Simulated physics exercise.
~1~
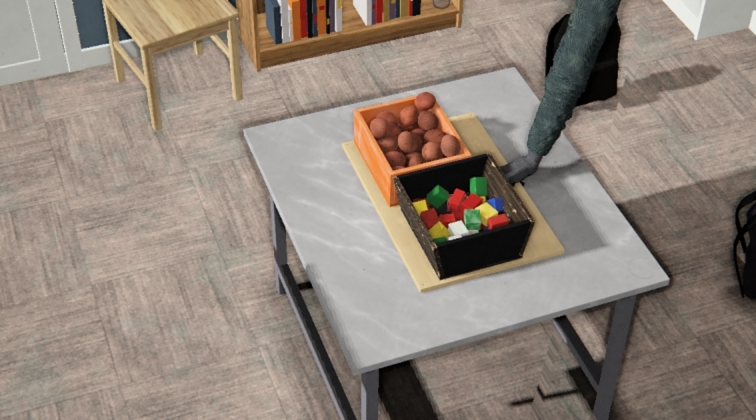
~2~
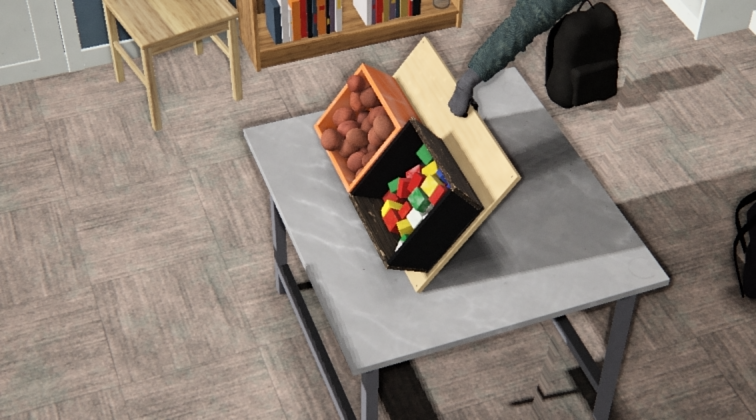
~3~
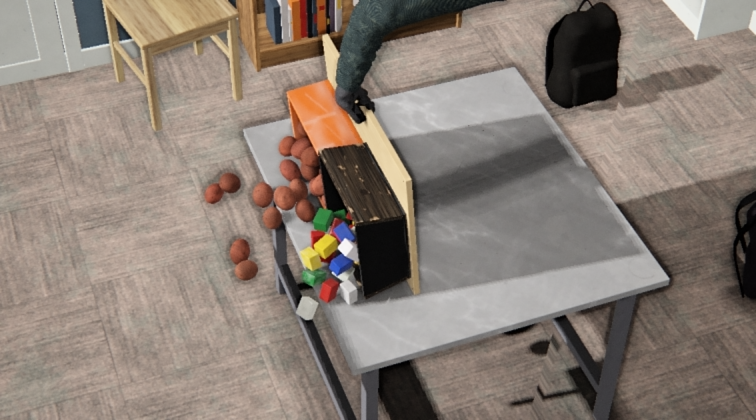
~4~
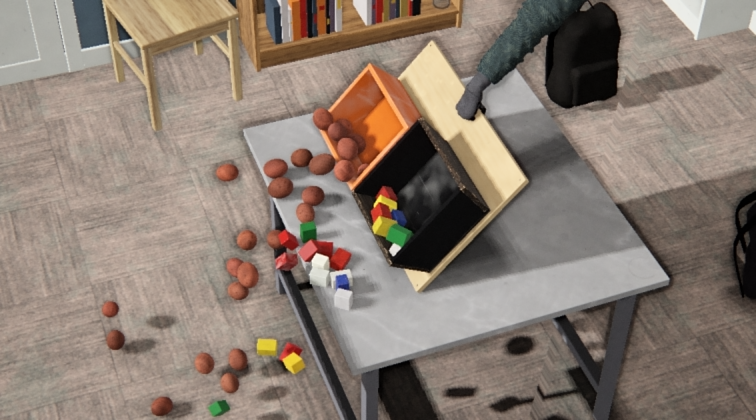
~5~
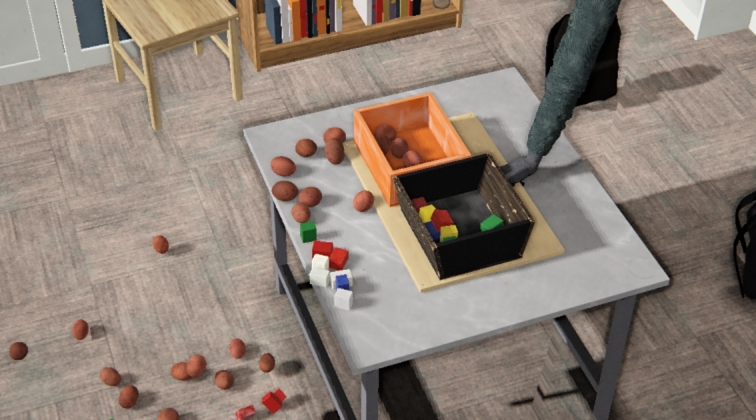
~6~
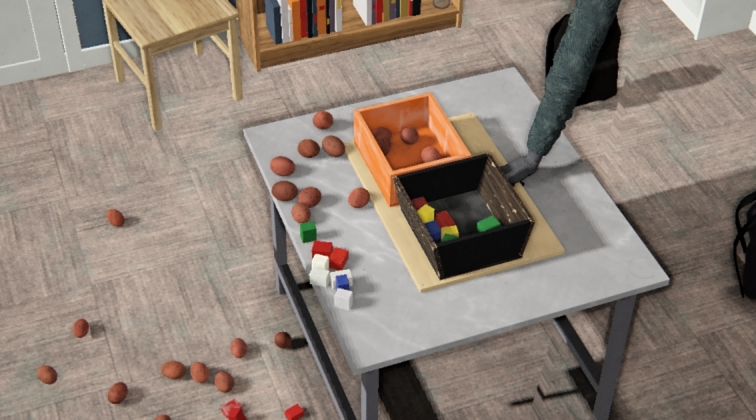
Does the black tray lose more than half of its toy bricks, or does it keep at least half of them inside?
The black tray loses more than half of its toy bricks. Only a small group is still inside once the board is flat again.
